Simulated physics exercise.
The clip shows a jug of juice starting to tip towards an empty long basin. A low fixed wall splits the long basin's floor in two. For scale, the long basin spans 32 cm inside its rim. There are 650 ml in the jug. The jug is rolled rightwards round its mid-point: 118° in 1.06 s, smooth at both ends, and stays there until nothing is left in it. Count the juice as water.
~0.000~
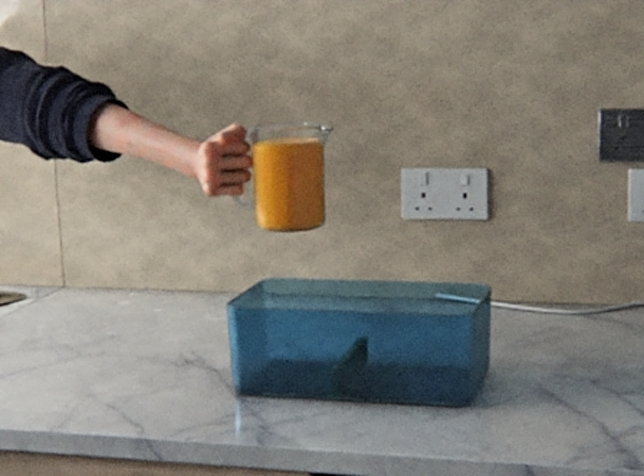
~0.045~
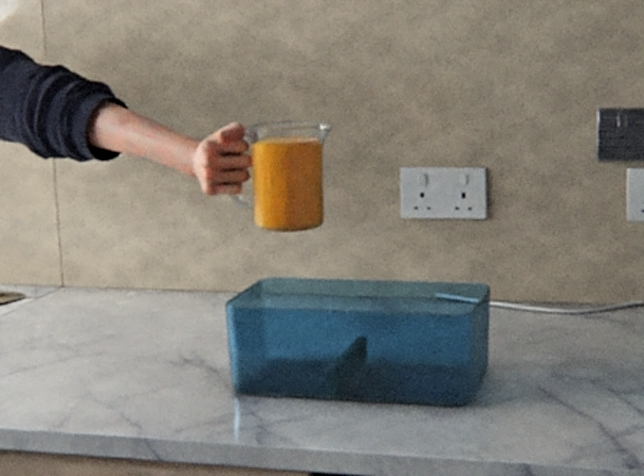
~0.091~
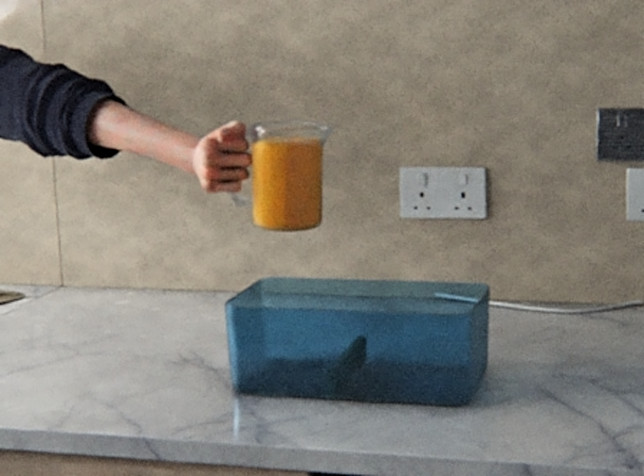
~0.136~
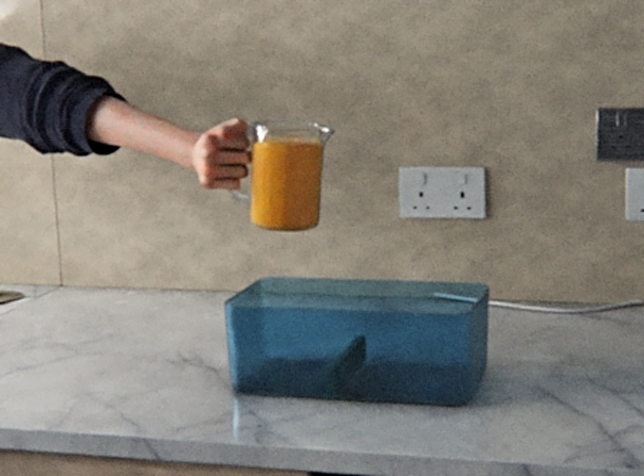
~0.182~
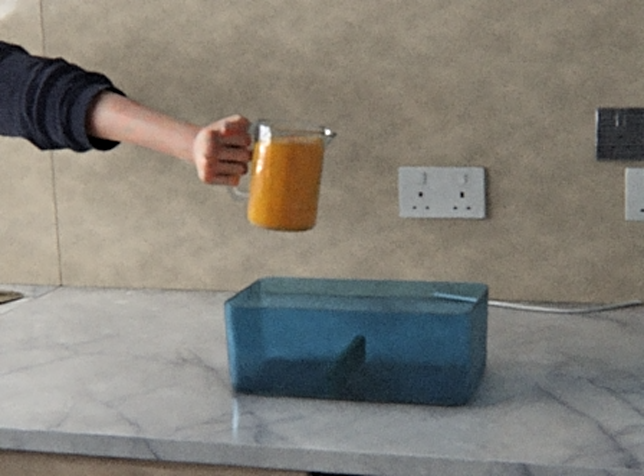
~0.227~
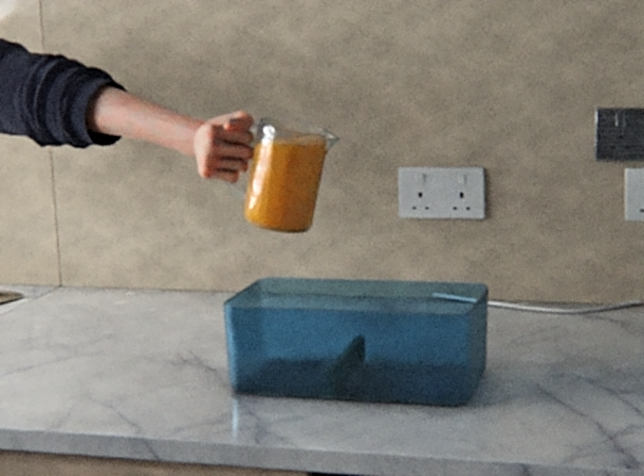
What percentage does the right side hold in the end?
About 89 per cent.
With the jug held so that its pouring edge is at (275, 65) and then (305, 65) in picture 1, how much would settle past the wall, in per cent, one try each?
In turn about 75 and 85 per cent.
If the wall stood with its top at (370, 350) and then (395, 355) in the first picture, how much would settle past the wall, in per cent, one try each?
In turn about 90 and 60 per cent.
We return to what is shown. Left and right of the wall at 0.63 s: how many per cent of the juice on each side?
Near 0 on the left, 3 on the right.
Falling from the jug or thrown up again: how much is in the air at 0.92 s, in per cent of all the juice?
Some 24 per cent.
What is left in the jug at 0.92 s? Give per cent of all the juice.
Near 22 in a hundred.
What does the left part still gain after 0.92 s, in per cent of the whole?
Some 7 per cent.
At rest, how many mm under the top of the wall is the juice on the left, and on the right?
Left about 34 mm, right about 16 mm.
Then, 0.63 s in, the tilt is 76° and 81 per cent is still to pour, 0 is left of the wall and 3 right of it.
Then, 0.92 s in, the tilt is 113° and 22 per cent is still to pour, 1 is left of the wall and 53 right of it.
Then, 1.23 s in, the tilt is 118° and 0 per cent is still to pour, 8 is left of the wall and 89 right of it.
Then, 1.56 s in, the tilt is 118° and 0 per cent is still to pour, 9 is left of the wall and 89 right of it.
Finally, 9 per cent lies left of the wall, 89 right of it and 2 outside.
